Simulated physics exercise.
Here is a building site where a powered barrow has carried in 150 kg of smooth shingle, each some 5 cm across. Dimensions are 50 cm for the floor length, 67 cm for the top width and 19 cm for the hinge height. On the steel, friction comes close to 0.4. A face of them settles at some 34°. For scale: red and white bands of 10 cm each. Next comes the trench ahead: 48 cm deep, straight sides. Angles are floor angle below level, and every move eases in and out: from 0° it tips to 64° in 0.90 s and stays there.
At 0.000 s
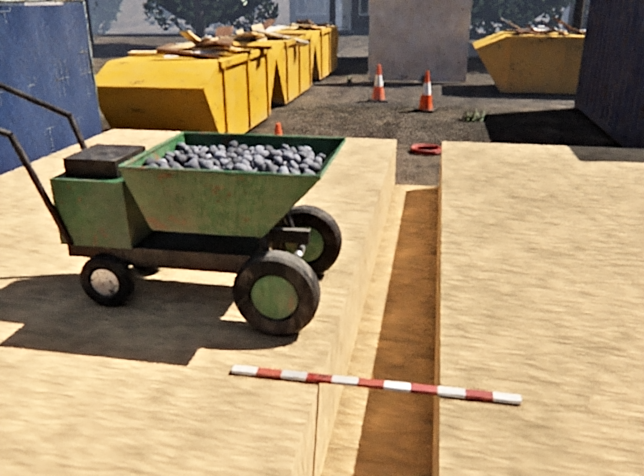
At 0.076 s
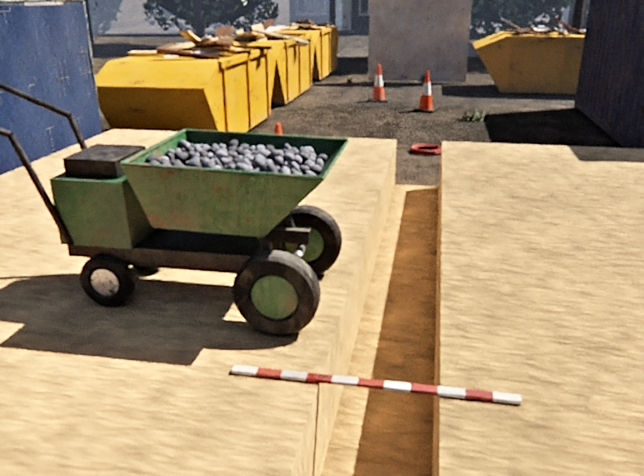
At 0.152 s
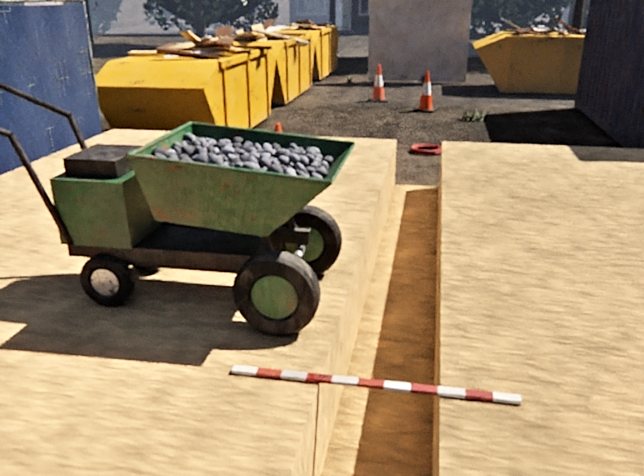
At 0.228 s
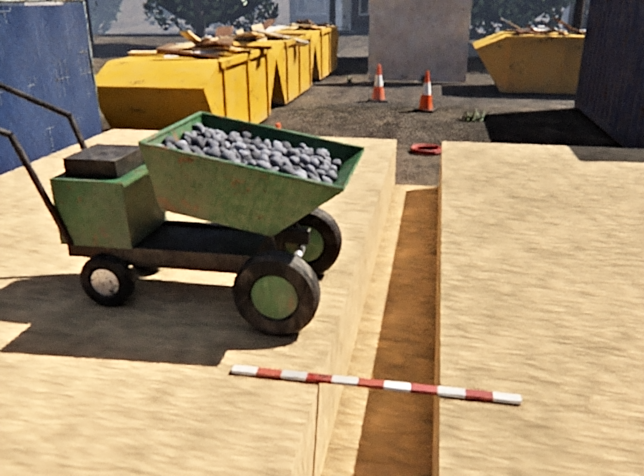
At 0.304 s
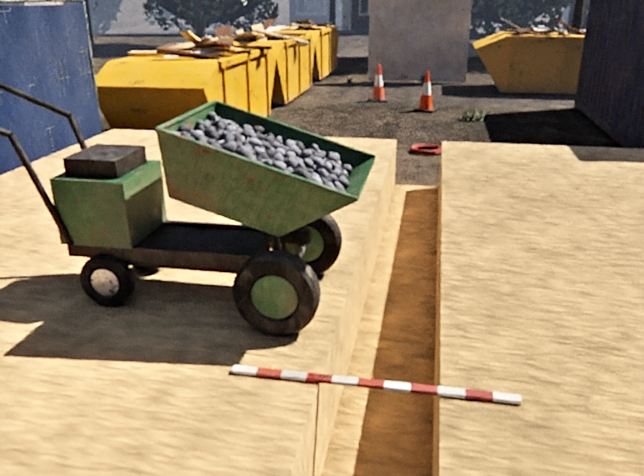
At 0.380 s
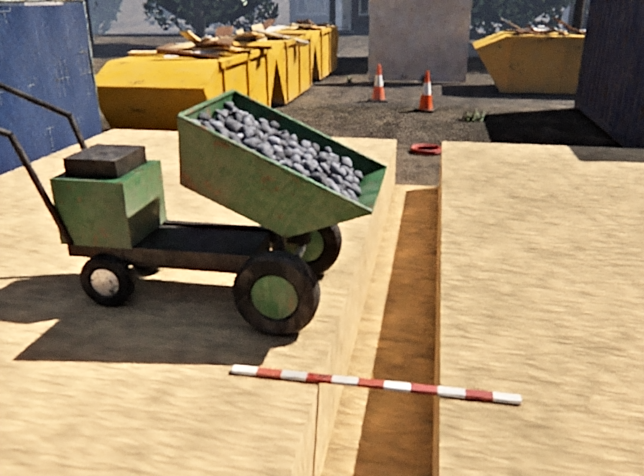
At a building site, a green powered barrow loaded with smooth grey stones stood still beside a narrow trench while its tray slowly tilted, the back rising and the front lip dipping toward the right.
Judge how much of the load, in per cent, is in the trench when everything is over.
I judge it at about 34 per cent.
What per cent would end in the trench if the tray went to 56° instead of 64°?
Trench share: Approx. 40%.
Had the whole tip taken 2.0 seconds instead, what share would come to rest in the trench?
It would come to roughly 45 per cent.
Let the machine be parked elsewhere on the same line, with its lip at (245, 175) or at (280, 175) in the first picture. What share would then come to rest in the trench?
From the first place around 95 per cent, from the other around 70.
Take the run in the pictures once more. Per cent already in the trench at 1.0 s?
By that moment, roughly 5 per cent of the load.
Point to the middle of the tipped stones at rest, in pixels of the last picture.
I'd point to around (480, 313).
After 0.7 s the floor is at 54°; 100 % in the tray; the foremost stones are at (405, 241).
After 1.0 s the floor is at 64°; 68 % in the tray, 7 % in the trench, 25 % past the trench; the foremost stones are at (504, 316).
After 1.4 s the floor is at 64°; 26 % in the tray, 11 % in the trench, 63 % past the trench; the foremost stones are past the picture's edge.
After 3.3 s the floor is at 64°; 0 % in the tray, 34 % in the trench, 66 % past the trench; the foremost stones are past the picture's edge.
